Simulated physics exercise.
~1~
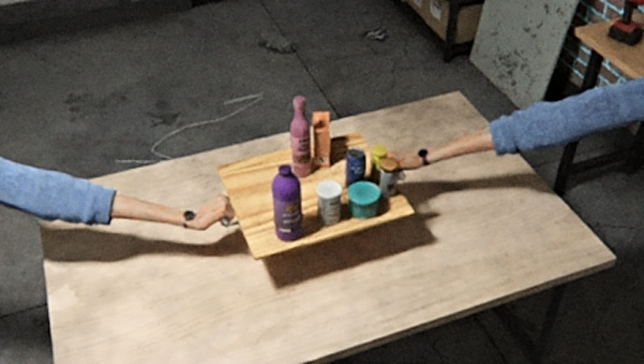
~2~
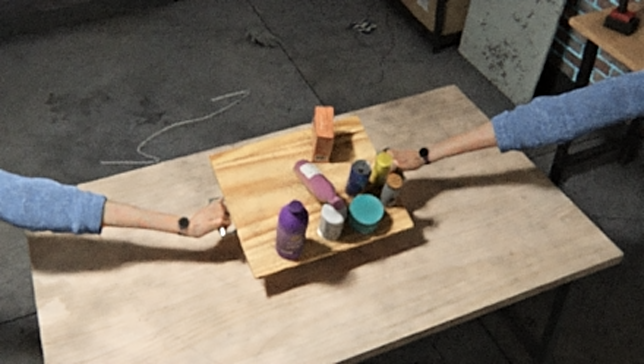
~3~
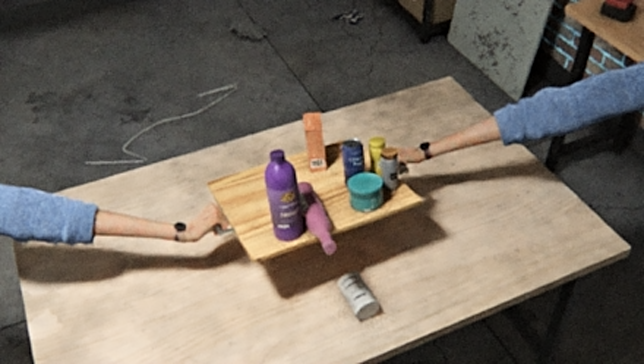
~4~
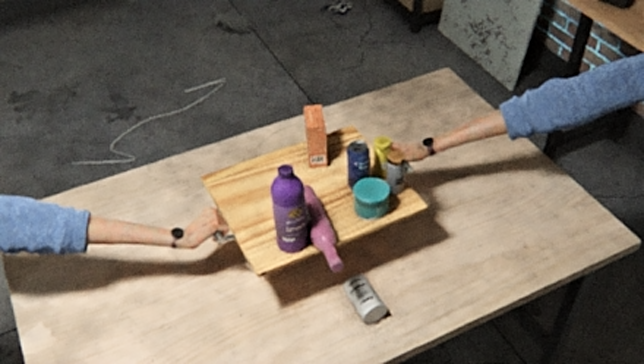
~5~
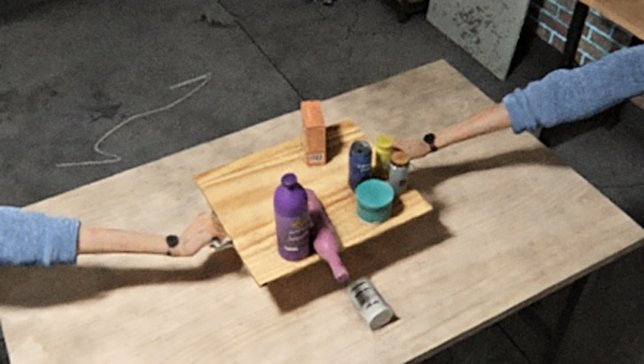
A flat wooden tray held by two hands dips at its near edge, toppling the pink bottle and sending the white tin onto the table, then tilts back. The white tin ends on its side off the tray, the pink bottle lying beside the upright purple bottle.
